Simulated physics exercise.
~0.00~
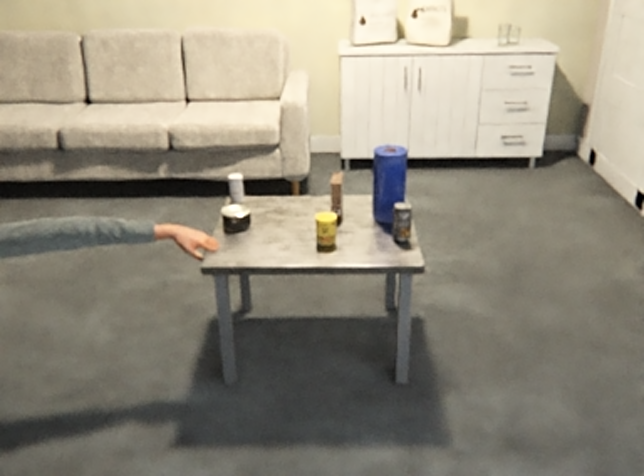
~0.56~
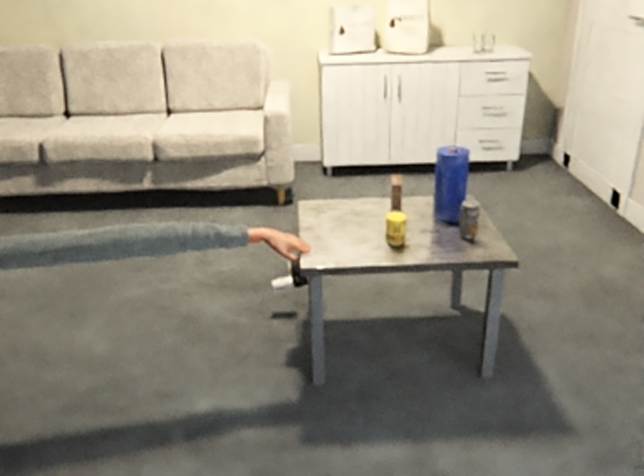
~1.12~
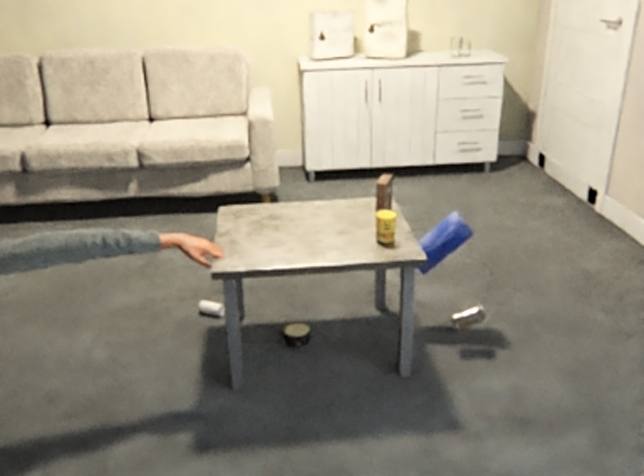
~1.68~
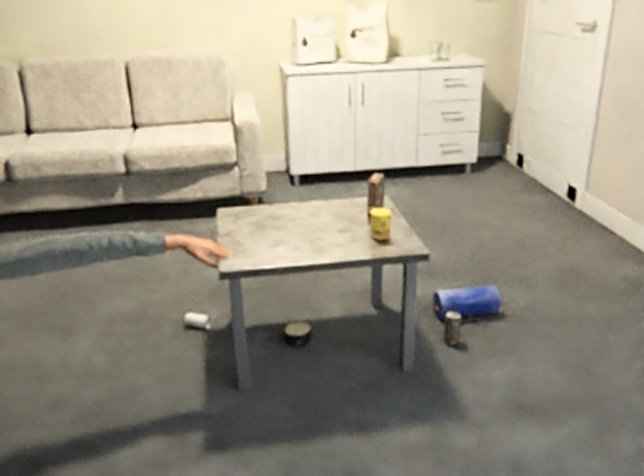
A hand jerks a small table right and back, toppling four items, leaving two standing.
